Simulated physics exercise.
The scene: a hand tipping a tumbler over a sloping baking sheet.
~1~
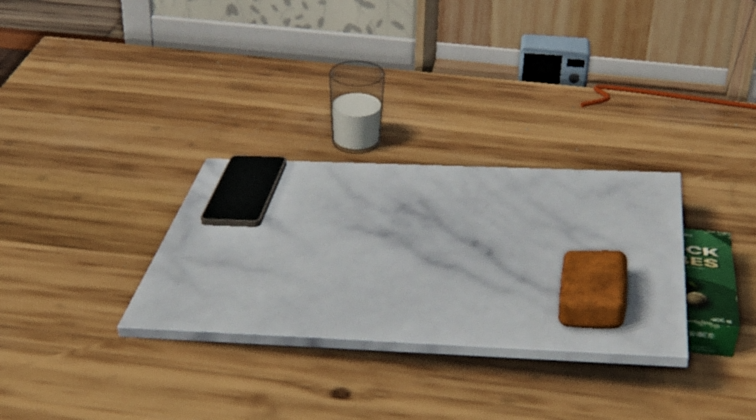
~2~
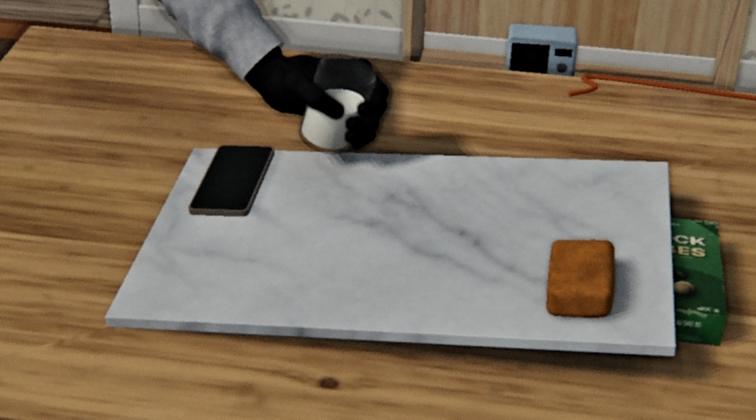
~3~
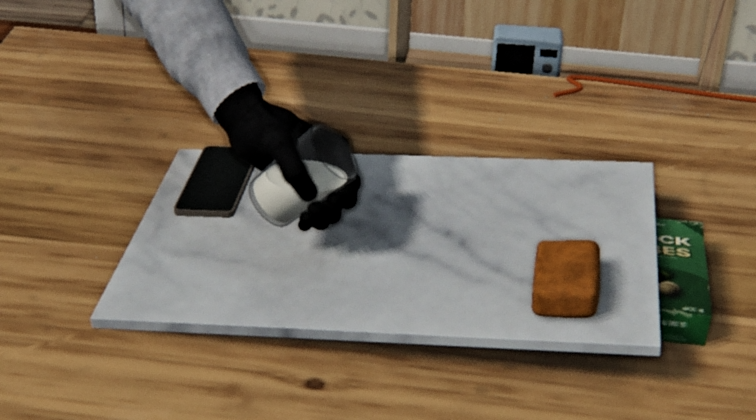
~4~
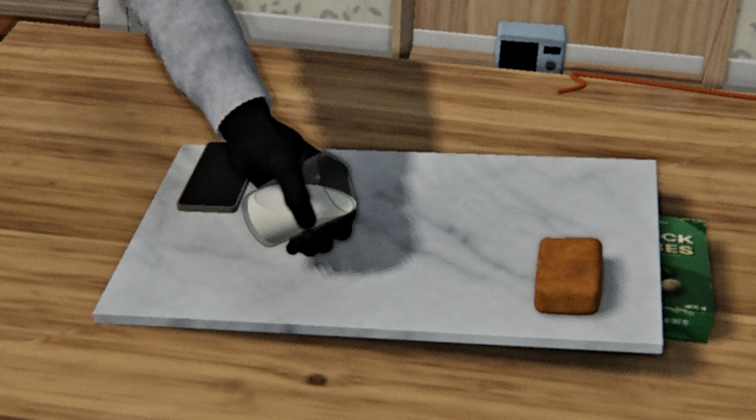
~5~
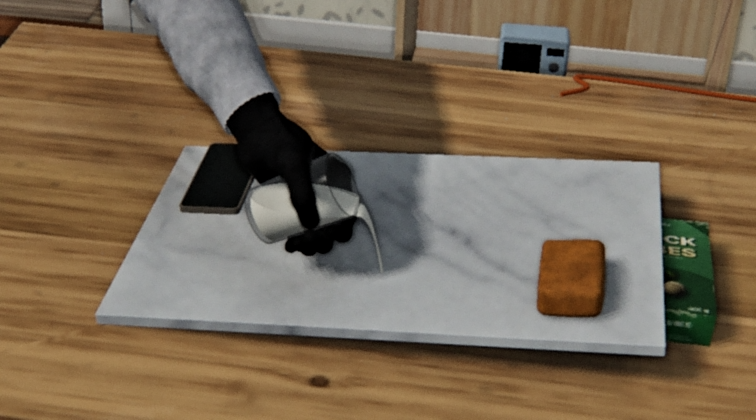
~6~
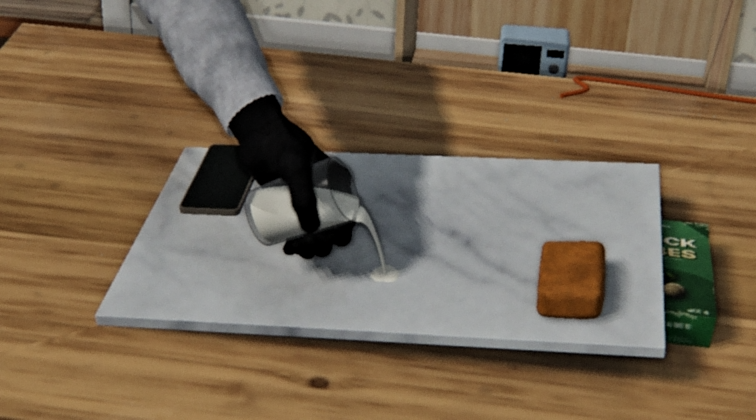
A gloved hand lifts a glass of milk, tilts it, and pours onto a marble-patterned board.
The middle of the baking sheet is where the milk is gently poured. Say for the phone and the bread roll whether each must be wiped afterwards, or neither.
On the left the phone: No, on the right the bread roll: No.
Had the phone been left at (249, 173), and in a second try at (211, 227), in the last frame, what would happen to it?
Try one: It stays clear. Try two: It gets hit.
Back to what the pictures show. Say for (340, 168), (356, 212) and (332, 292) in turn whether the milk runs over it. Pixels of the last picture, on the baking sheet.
First one left alone; second one left alone; third one got to.
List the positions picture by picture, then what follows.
The baking sheet slopes down to the left; tumbler (357, 106) about half full; phone (245, 190); bread roll (594, 288), in the first frame.
Tumbler about half full, surface at (336, 103); phone (233, 180), in the second frame.
Tumbler (304, 177) tipped 45° with all of its load; bread roll (567, 278), in the third frame.
The baking sheet slopes down to the left; tumbler (301, 201) tipped 55° with all of its load; phone (221, 176), in the fourth frame.
The first of it lands; tumbler (304, 200) tipped 60° with all of its load; bread roll (572, 277), in the fifth frame.
The first of it lands; tumbler (304, 203) tipped 60° with all of its load; phone (224, 179); bread roll (572, 279), in the sixth frame.
Next, it runs down to the left; the phone is clear of it; the bread roll is clear of it.
After that, it runs down to the left and off the end; the phone is clear of it; the bread roll is clear of it.
Finally, it runs down to the left and off the end; the phone is clear of it; the bread roll is clear of it.
